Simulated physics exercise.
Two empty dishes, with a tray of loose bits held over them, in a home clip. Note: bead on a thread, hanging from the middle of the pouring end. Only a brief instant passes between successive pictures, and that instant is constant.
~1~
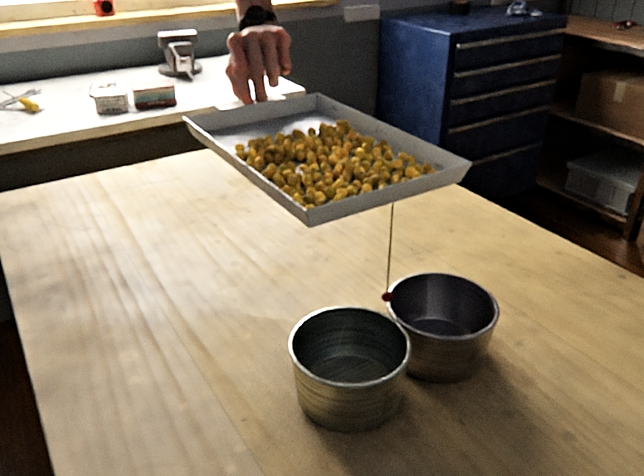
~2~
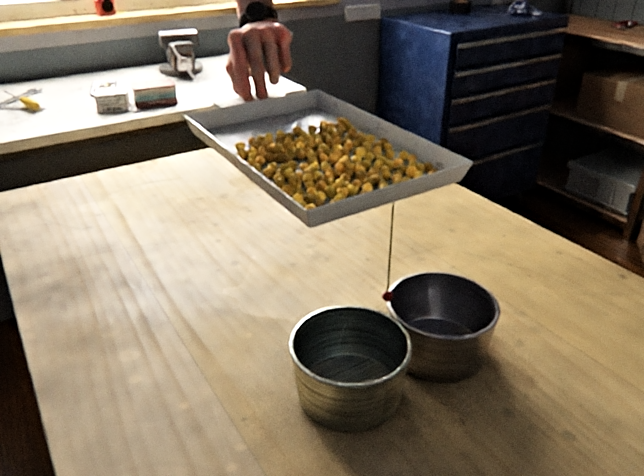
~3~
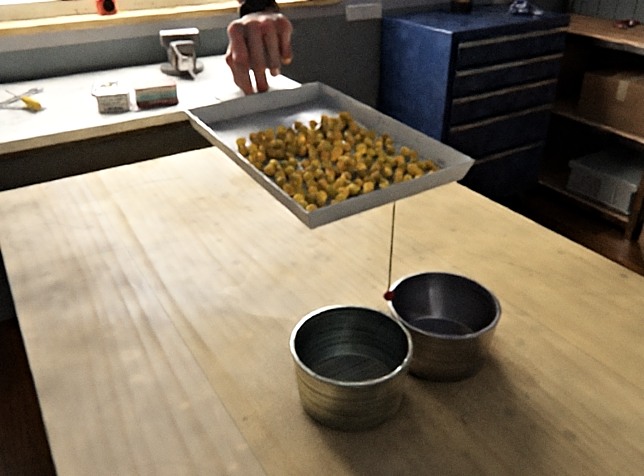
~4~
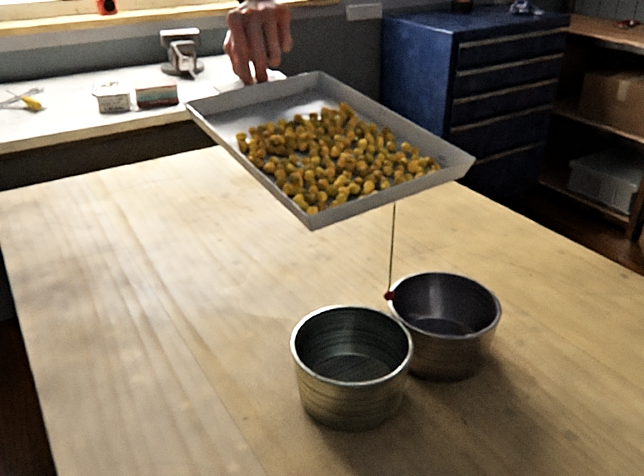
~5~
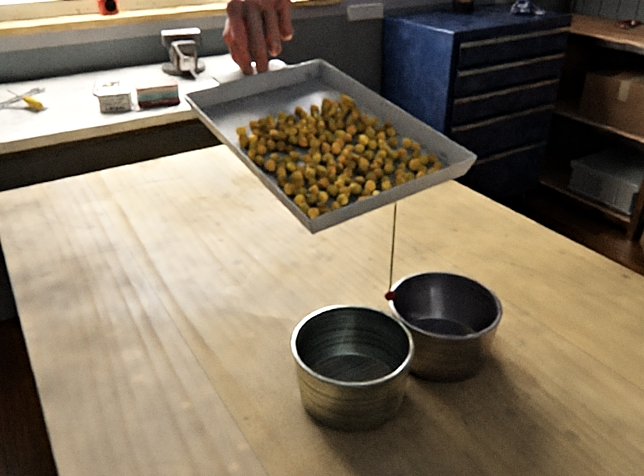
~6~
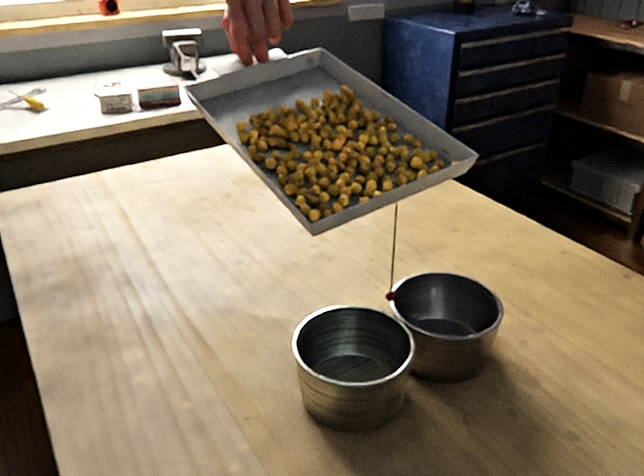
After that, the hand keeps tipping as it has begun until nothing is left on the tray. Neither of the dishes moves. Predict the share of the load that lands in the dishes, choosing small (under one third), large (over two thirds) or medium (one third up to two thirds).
Large.
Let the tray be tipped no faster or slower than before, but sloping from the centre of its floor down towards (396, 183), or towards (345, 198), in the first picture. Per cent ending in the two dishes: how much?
Close to 60 percent first and close to 70 percent second.
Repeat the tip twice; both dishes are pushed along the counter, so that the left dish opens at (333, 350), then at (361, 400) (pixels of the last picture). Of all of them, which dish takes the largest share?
The first time round it's the one placed on the left, and the next time it's the one placed on the left.
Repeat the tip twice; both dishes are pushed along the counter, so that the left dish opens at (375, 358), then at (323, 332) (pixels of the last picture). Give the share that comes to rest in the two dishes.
First position: Some 70 %; second position: Some 80 %.
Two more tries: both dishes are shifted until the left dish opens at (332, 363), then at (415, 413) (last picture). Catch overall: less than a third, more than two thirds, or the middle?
Beyond two thirds; below one third.
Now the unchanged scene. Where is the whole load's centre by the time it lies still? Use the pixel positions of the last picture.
At about (346, 386), give or take.
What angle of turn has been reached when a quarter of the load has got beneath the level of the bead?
Near 105 degrees.
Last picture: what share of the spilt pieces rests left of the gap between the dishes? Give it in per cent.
Left share: Some 80 per cent.
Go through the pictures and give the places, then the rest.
The first picture shows corners of the pouring end near (309, 206) and (462, 162), level; middle of the load near (333, 161), puffed corn balls; left dish near (385, 400); right dish near (478, 352); bead on its thread near (387, 297).
The second picture shows corners of the pouring end near (310, 206) and (463, 161), level; middle of the load near (334, 160).
The third picture shows corners of the pouring end near (311, 208) and (465, 159), tipped barely, lowest at the left corner; middle of the load near (335, 156).
The fourth picture shows corners of the pouring end near (311, 211) and (466, 157), tipped a little, lowest at the left corner; middle of the load near (335, 153).
The fifth picture shows corners of the pouring end near (312, 214) and (467, 155), tipped a little, lowest at the left corner; middle of the load near (336, 149).
The sixth picture shows corners of the pouring end near (313, 218) and (469, 154), tipped a little, lowest at the left corner; middle of the load near (337, 145); left dish near (388, 399); right dish near (482, 352).
Shortly afterwards, tray tipped steeply; the whole lot on the tray.
Next, tray tipped right over; the whole lot on the tray.
Some moments later, tray tipped past a quarter turn; the bulk in the left dish; near a quarter outside both.
In the end, tray tipped past a quarter turn; the bulk in the left dish; none at all in the right dish; near a quarter outside both.
